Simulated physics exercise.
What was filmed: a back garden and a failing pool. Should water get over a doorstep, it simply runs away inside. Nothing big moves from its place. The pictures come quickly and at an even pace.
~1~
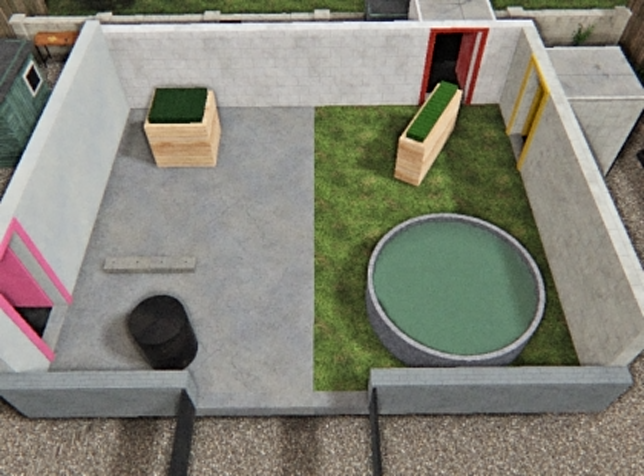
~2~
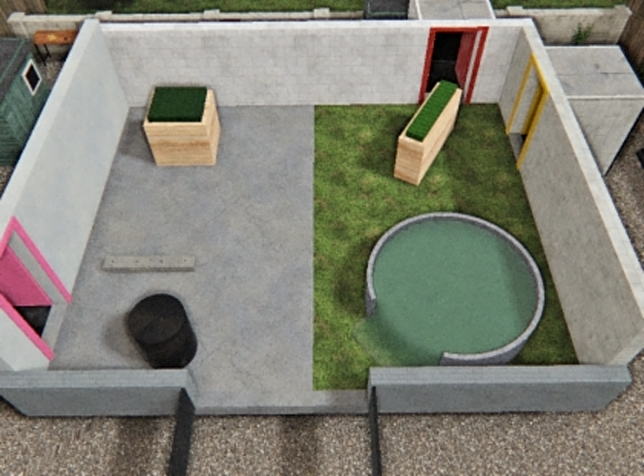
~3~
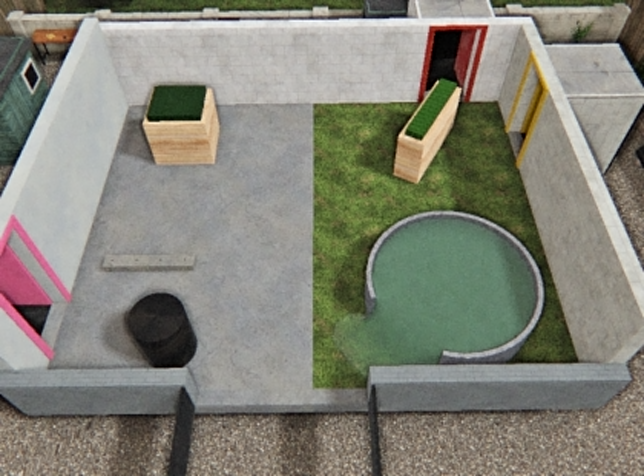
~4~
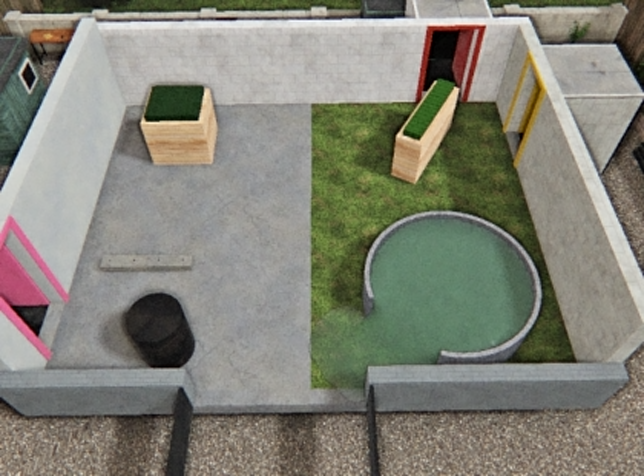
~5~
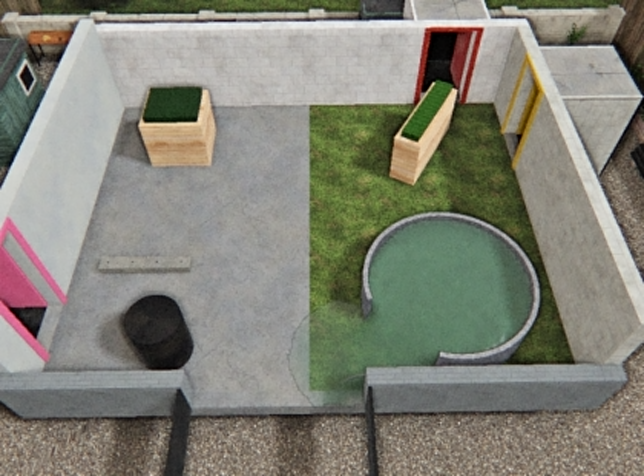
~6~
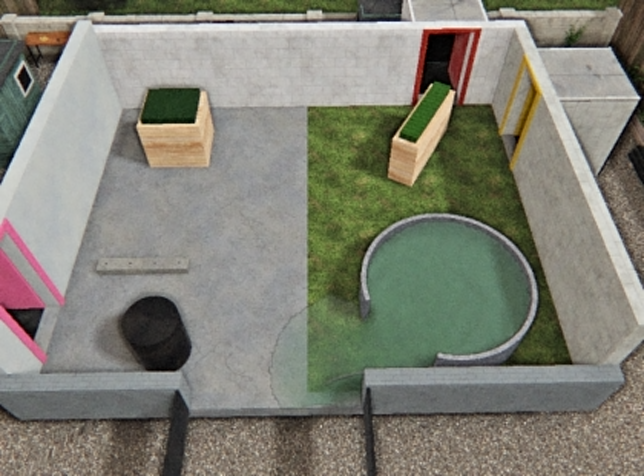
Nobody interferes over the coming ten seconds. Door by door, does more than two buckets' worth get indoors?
Door by door: Red door - no; pink door - yes; yellow door - no.
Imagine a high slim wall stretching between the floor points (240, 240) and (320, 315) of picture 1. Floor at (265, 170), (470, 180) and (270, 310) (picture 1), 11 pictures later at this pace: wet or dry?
Spared, spared, then submerged.
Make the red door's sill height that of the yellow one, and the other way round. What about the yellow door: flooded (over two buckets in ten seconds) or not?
With the sills traded, yellow remains below the line.
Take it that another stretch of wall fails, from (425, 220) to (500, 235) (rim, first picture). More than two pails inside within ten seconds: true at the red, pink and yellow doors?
At the doors, red crosses the line, pink never reaches it and yellow crosses the line.
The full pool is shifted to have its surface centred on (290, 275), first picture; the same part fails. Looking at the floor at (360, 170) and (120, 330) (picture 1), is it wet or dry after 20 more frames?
Bone-dry, soaked.
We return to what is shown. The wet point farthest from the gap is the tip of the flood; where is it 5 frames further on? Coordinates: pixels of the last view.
I reckon the front has reached (193, 393) by then.
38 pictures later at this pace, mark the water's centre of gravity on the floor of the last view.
The spot I would choose is (342, 307).
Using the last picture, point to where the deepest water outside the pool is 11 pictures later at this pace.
My best guess is roughly (400, 389).
A moment on, water covers 10 % of the floor; the red door not reached, the pink door not reached, the yellow door not reached.
Next, water covers 20 % of the floor; the red door not reached, the pink door not reached, the yellow door not reached.
Then, water covers 35 % of the floor; the red door not reached, the pink door under two buckets in, the yellow door not reached.
Later, water covers 50 % of the floor; the red door not reached, the pink door far over two buckets in, the yellow door not reached.
In the end, water covers 70 % of the floor; the red door not reached, the pink door far over two buckets in, the yellow door wet at the sill, nothing in.
